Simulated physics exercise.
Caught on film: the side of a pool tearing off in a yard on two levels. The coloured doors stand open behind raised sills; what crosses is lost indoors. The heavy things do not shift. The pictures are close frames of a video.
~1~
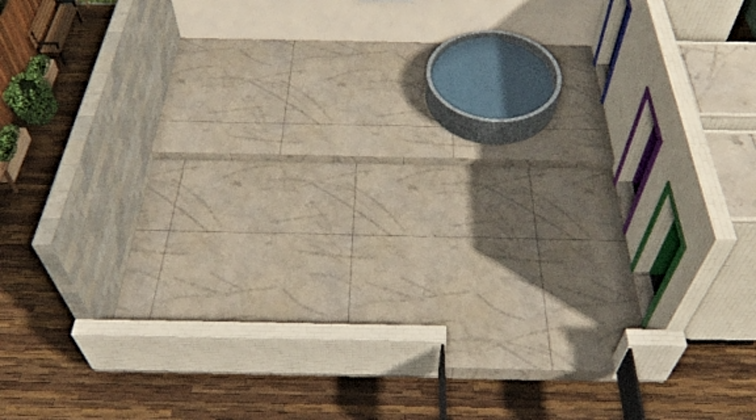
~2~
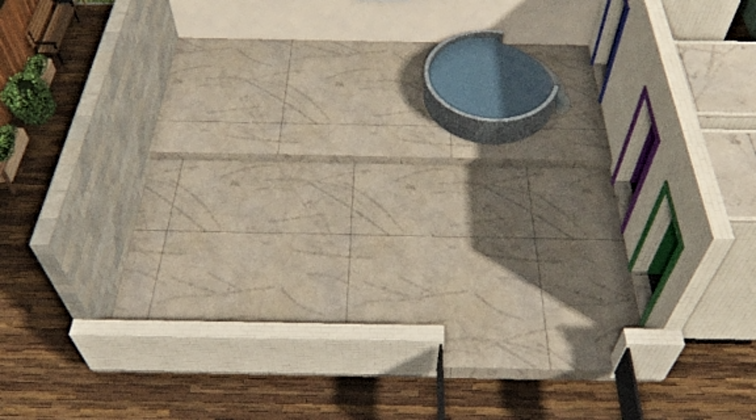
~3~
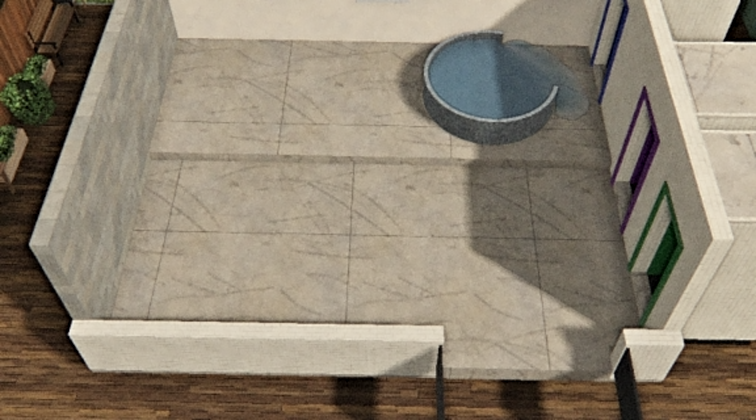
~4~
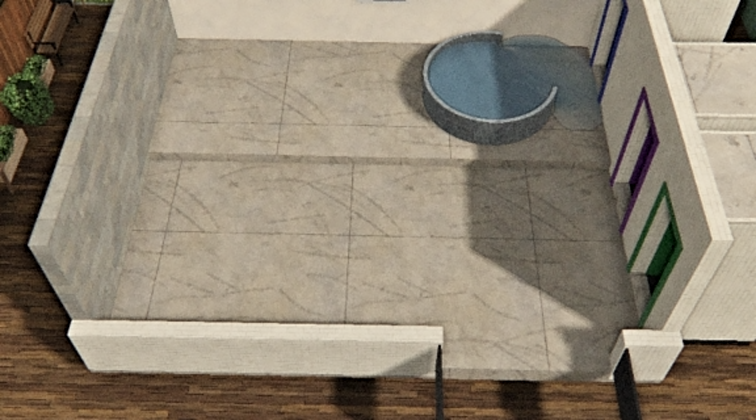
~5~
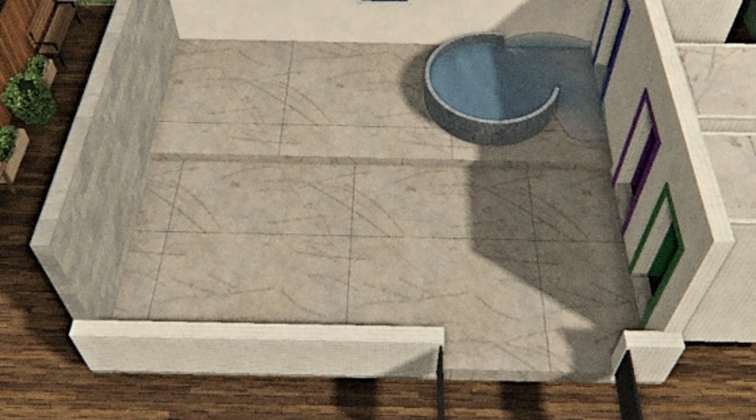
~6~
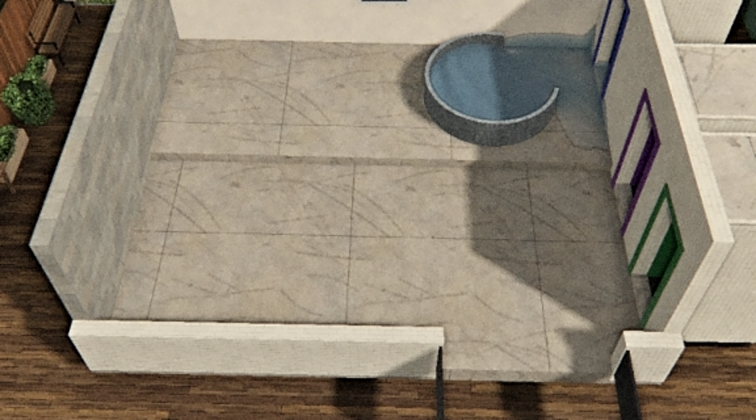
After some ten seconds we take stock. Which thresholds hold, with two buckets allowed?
The blue door takes more than that; the green door stays under that; the purple door stays under that.
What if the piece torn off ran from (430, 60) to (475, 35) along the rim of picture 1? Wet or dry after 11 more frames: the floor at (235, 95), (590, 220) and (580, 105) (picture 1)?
One after the other: Wet, free of water, not flooded.
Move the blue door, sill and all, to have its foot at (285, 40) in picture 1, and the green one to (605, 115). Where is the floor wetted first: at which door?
It is the one in green.
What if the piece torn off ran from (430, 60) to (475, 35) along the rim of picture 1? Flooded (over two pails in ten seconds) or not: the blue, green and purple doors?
One by one: Blue takes less; green keeps below it; purple keeps below it.
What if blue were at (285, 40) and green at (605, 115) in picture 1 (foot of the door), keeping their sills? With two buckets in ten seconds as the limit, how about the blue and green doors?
In short: Blue door holds; green door floods.
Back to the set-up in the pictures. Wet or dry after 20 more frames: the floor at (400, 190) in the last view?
At that place: Free of water.
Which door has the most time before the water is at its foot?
The door marked green.
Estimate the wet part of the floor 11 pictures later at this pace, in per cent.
Near 10 in a hundred.
A moment on, water covers 5 % of the floor; the blue door far over two buckets in, the green door not reached, the purple door wet at the sill, nothing in.
Next, water covers 10 % of the floor; the blue door far over two buckets in, the green door not reached, the purple door wet at the sill, nothing in.
Then, water covers 25 % of the floor; the blue door far over two buckets in, the green door wet at the sill, nothing in, the purple door wet at the sill, nothing in.
Later, water covers 30 % of the floor; the blue door far over two buckets in, the green door wet at the sill, nothing in, the purple door wet at the sill, nothing in.
In the end, water covers 30 % of the floor; the blue door far over two buckets in, the green door under two buckets in, the purple door wet at the sill, nothing in.
